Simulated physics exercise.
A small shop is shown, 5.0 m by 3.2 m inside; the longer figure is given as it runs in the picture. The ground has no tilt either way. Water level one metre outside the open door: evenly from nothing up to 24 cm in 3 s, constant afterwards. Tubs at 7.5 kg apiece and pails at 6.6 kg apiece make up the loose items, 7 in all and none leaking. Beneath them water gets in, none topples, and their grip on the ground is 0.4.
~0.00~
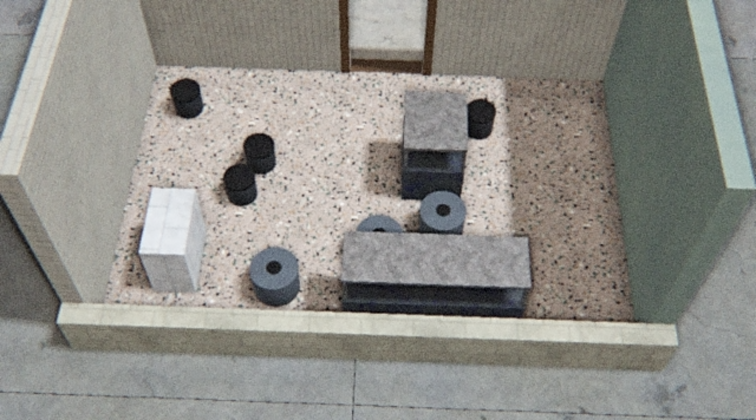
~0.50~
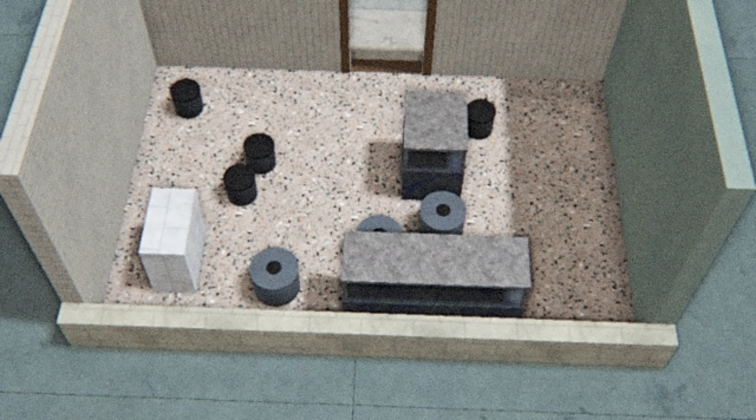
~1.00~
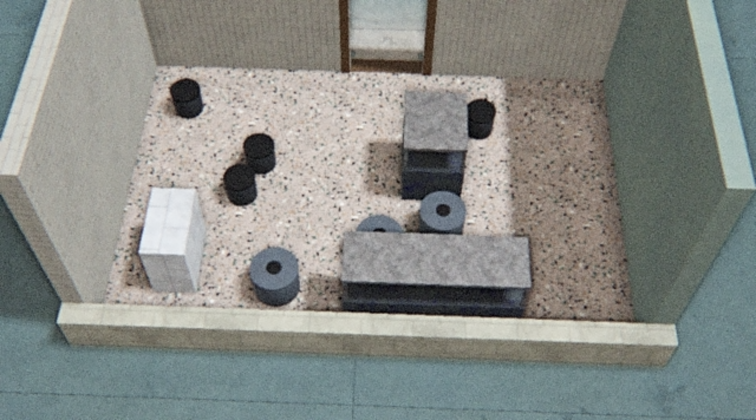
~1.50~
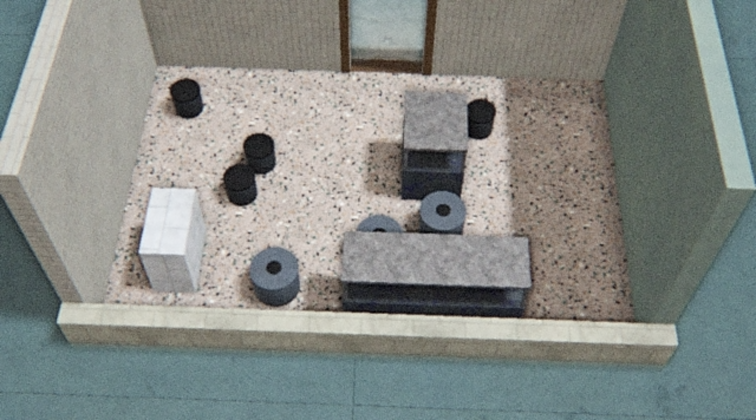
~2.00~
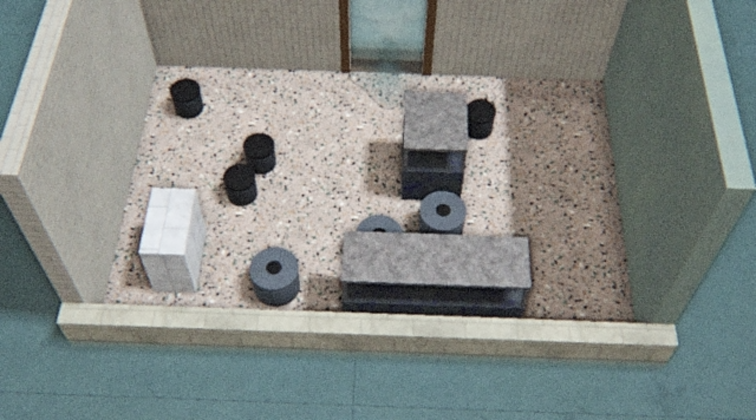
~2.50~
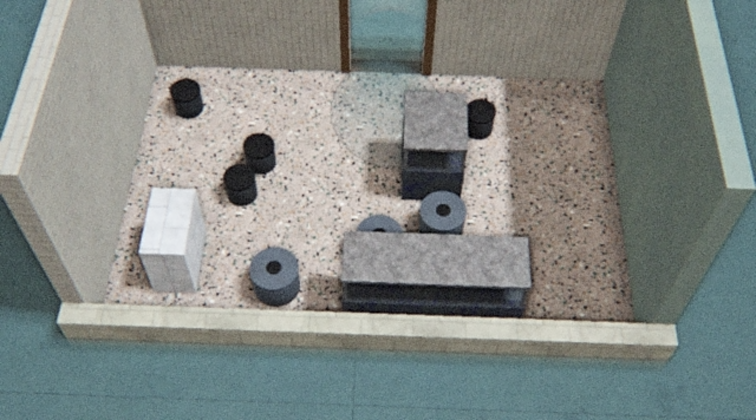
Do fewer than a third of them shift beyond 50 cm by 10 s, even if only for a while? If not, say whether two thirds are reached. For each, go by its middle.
By my guess the moved share will stay in the one-to-two-thirds span.
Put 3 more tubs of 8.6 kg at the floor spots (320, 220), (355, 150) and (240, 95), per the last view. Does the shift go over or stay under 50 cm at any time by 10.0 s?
Note, in order of listing: Crosses the threshold, crosses the threshold, stays below the threshold.
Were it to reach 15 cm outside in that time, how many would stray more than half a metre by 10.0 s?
That would make 1 of them.
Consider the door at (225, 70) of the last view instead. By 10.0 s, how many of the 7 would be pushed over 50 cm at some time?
In that case the number is 6.
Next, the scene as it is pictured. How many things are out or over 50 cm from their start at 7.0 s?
I get 1.
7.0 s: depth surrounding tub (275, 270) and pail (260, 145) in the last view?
About 10 and 4 cm.
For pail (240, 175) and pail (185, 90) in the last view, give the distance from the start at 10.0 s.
Net displacement, in order: 20 cm; 0 cm.
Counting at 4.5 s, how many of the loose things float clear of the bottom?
By my count, 0.
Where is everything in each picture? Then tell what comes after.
In the first frame, a tub at (443, 210) rests on the ground; a pail at (239, 177) rests on the ground; water covers 0.0 m2; 0 of 7 have shifted.
In the second frame, a tub at (443, 210) rests on the ground; a pail at (239, 177), on the bottom; 0.0 m2 under water; 0 of 7 have shifted.
In the third frame, a tub at (443, 210), on the bottom; a pail at (239, 177), on the bottom; 0.0 m2 under water; 0 of 7 have shifted.
In the fourth frame, a tub at (443, 210) rests on the ground; a pail at (239, 177), on the bottom; water covers 0.0 m2; 0 of 7 have shifted.
In the fifth frame, a tub at (443, 210) rests on the ground; a pail at (239, 177) rests on the ground; water covers 0.2 m2; 0 of 7 have shifted.
In the sixth frame, a tub at (443, 210) rests on the ground; a pail at (239, 177) rests on the ground; water covers 1.1 m2; 0 of 7 have shifted.
After 3.5 s 0 of 7 are over 50 cm from their spots; 0 afloat.
After 4.5 s 0 of 7 are over 50 cm from their spots; 0 afloat.
After 7.0 s 1 of 7 are over 50 cm from their spots; 2 afloat.
After 10.0 s 3 of 7 are over 50 cm from their spots, and 3 have been at some point; 3 afloat.
